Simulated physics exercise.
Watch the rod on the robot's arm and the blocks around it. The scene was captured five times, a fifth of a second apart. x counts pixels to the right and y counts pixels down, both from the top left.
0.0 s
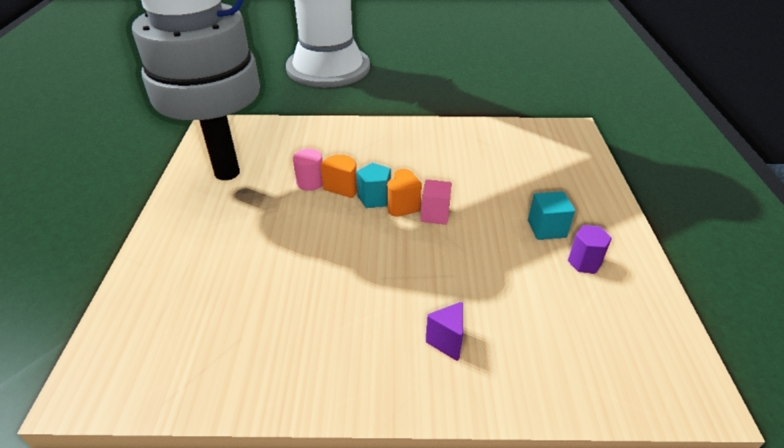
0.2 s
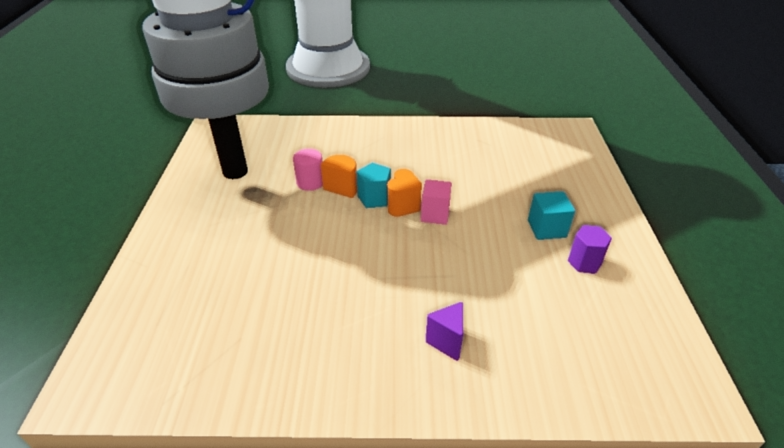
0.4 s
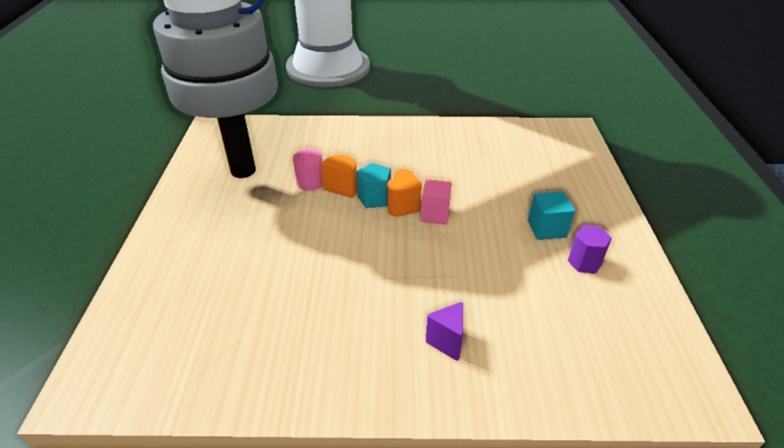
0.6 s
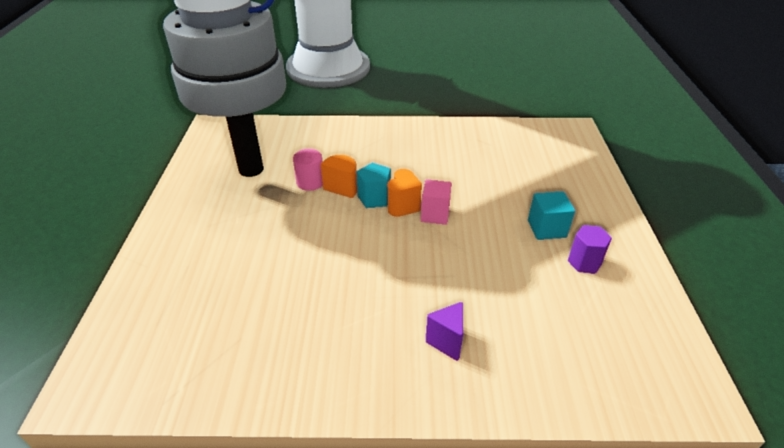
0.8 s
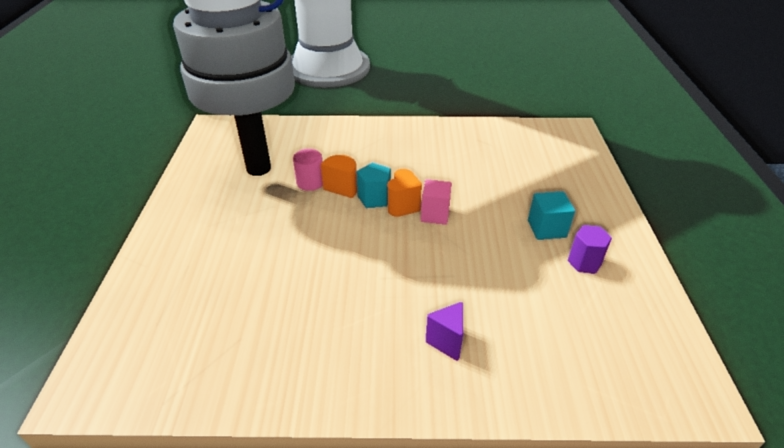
The clip opens on a wooden board where a robot arm holds a black rod left of a row of five pink, orange and turquoise blocks, with a turquoise block and two purple ones apart. The arm moves the rod slightly rightward, closer to the row's pink end block, while every block stays still.
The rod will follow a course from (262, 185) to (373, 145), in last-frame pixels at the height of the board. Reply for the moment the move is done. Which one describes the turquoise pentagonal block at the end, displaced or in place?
It ends up on the same spot.
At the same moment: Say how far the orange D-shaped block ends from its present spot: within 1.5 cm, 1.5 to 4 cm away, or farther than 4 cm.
The answer will be the short band, under 1.5 cm.
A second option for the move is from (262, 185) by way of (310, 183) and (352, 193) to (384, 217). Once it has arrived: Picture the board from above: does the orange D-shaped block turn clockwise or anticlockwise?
Seen from above, clockwise.
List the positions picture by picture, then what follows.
The first frame shows lower end of the rod (228, 174), tops of blocks, pink round block (307, 156), orange D-shaped block (341, 162), turquoise pentagonal block (374, 172).
The second frame shows rod (236, 173), blocks as before.
The third frame shows rod (244, 171), blocks as before.
The fourth frame shows rod (251, 170), blocks as before.
The fifth frame shows rod (259, 169), pink round block (307, 156), orange D-shaped block (341, 162), turquoise pentagonal block (374, 172).
What follows on the original path. One third of the way, rod (300, 155); pink round block (316, 155); orange D-shaped block (343, 164).
Two thirds of the way, rod (338, 142); pink round block (321, 154); orange D-shaped block (343, 165).
At the end, rod (373, 129); pink round block (321, 154); orange D-shaped block (343, 165); turquoise pentagonal block not moved.
